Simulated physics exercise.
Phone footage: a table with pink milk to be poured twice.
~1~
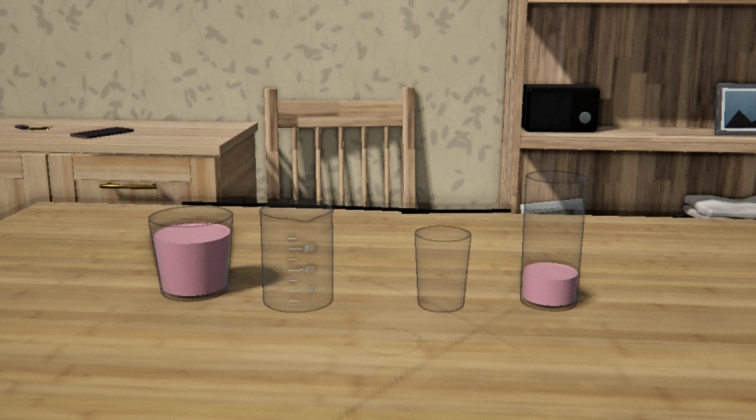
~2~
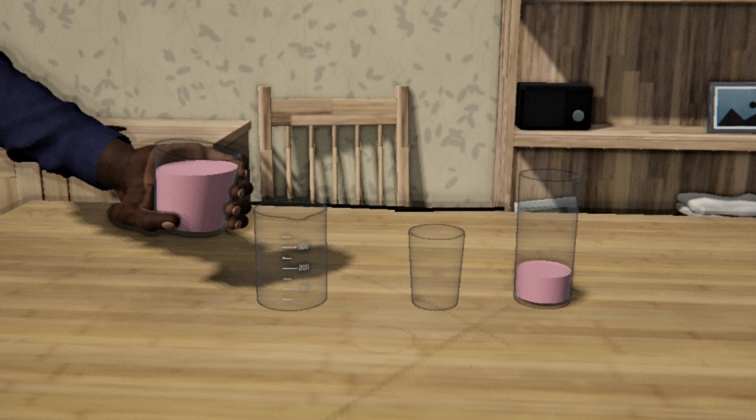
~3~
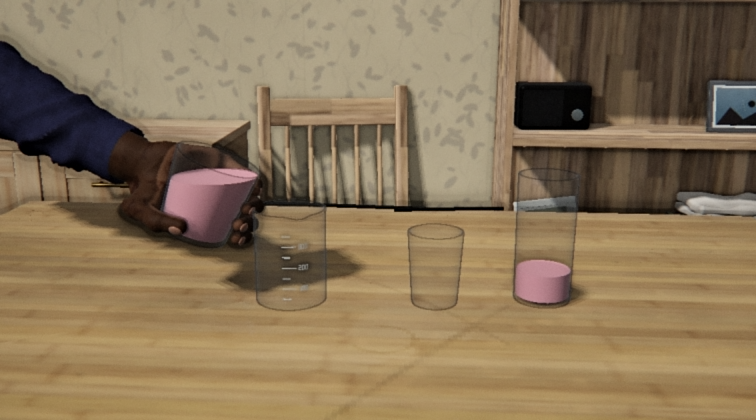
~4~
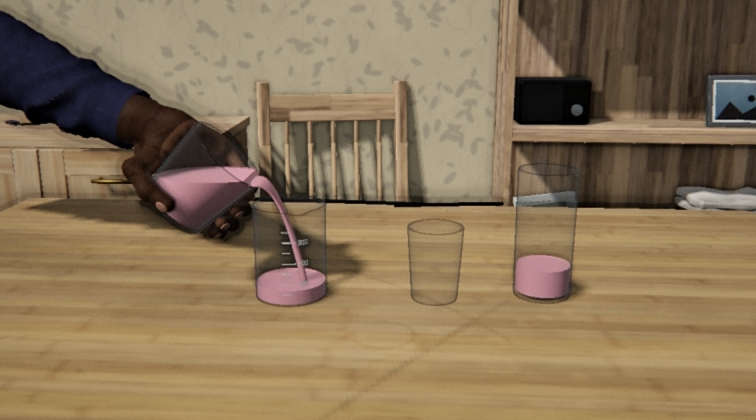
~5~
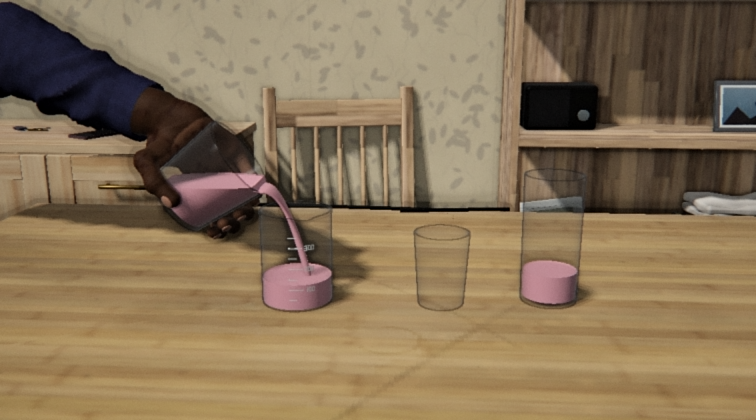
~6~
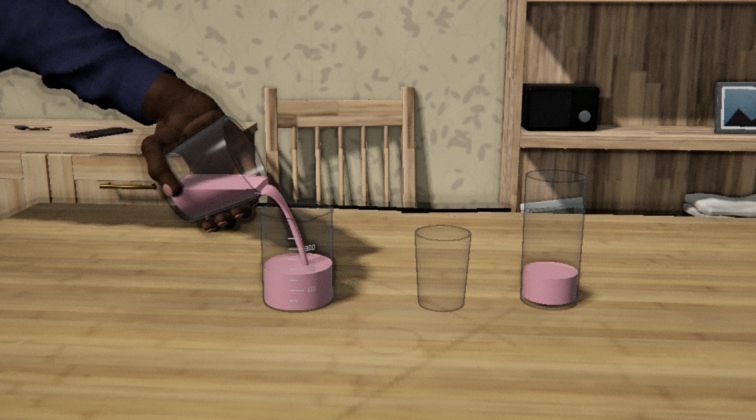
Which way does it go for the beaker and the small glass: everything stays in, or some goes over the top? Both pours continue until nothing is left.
Outcome - the beaker: Everything stays in; the small glass: Everything stays in.
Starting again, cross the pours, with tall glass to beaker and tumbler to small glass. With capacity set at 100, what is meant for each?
20 % then 190 %.
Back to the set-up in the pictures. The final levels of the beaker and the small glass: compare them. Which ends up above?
In the beaker.
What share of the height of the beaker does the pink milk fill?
It stands at around 65 percent.
Soon after, the beaker is about half full.
Later, the beaker is about two thirds full.
In the end, the beaker is about two thirds full; the small glass is about half full.
